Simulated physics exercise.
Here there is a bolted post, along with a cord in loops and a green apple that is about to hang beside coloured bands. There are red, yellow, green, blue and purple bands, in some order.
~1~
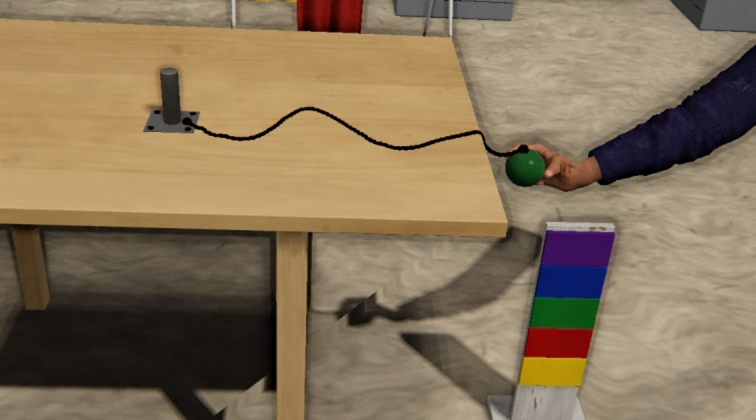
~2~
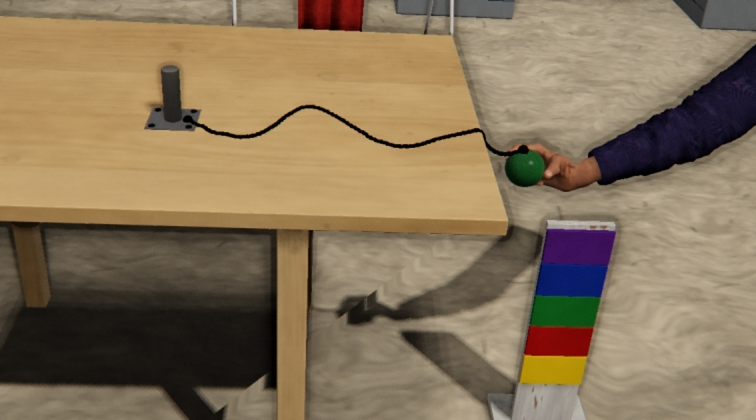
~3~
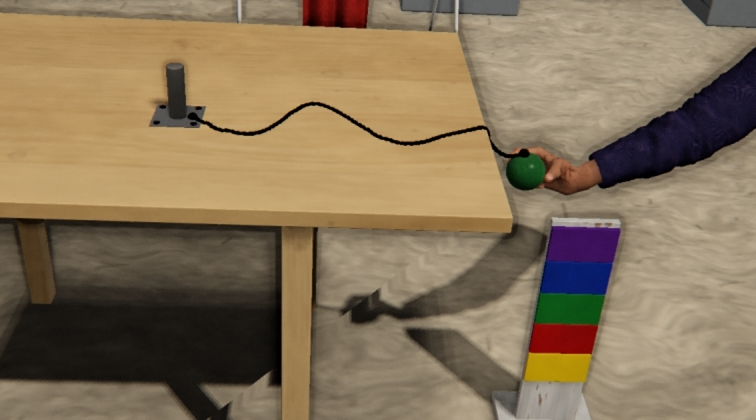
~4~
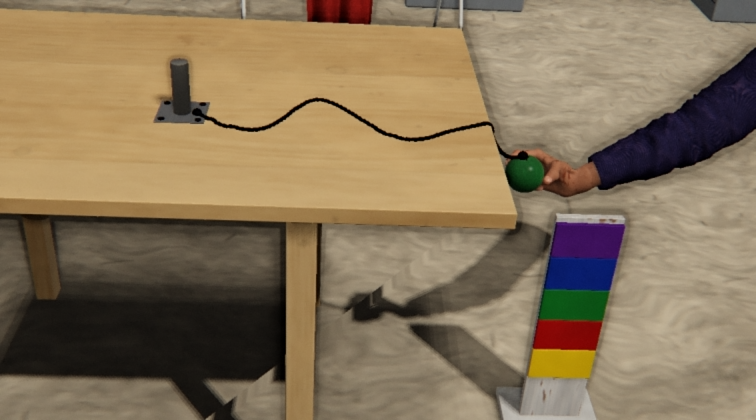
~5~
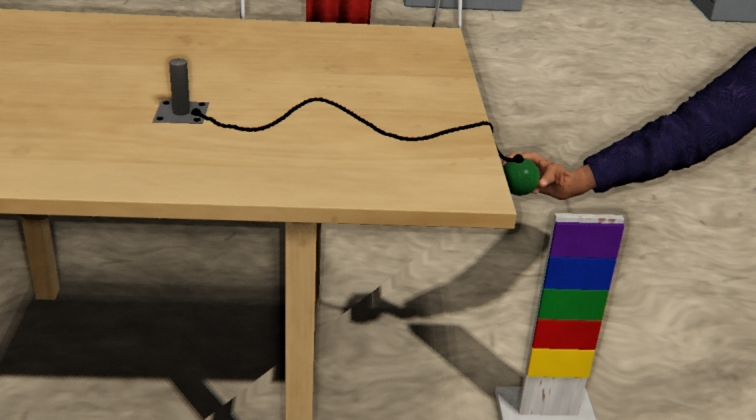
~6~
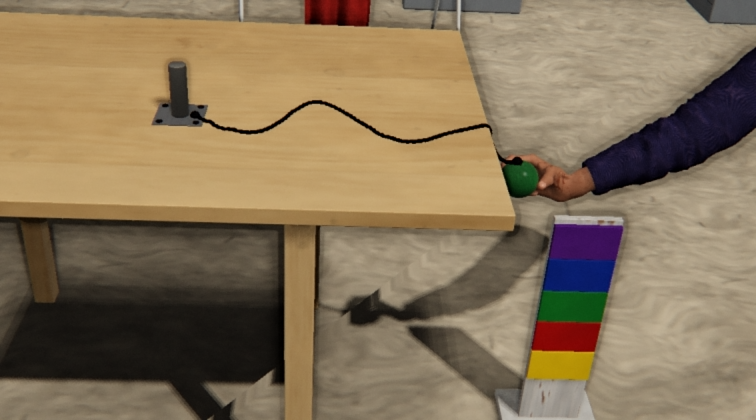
The clip opens on a hand at the right holding a green ball-like object, tied to a wavy black cord from a post on a wooden table, above a board with purple, blue, green, red and yellow bands. The view shifts slightly, then the hand lowers the object a little beside the table edge.
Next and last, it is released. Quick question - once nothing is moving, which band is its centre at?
The blue band, I would say.
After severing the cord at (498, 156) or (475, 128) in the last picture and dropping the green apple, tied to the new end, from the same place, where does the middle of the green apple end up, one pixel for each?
Estimated pixels: (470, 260) then (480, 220).
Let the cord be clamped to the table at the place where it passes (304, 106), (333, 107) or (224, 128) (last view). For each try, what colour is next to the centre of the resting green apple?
Results, in sequence: Purple / purple / blue.
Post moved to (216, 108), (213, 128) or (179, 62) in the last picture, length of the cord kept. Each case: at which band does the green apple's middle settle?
Going case by case, it's green, green and finally purple.
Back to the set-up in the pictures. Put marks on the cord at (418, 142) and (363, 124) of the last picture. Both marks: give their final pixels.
Point one: (487, 138); point two: (435, 122).
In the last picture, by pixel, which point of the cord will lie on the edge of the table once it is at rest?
That spot lies near (404, 142).
Soon after, apple near (501, 275); level with blue.
After that, apple near (442, 264); level with blue.
And then, apple near (478, 274); level with blue.
In the end, apple near (474, 274); level with blue. Its middle rests at the blue band.
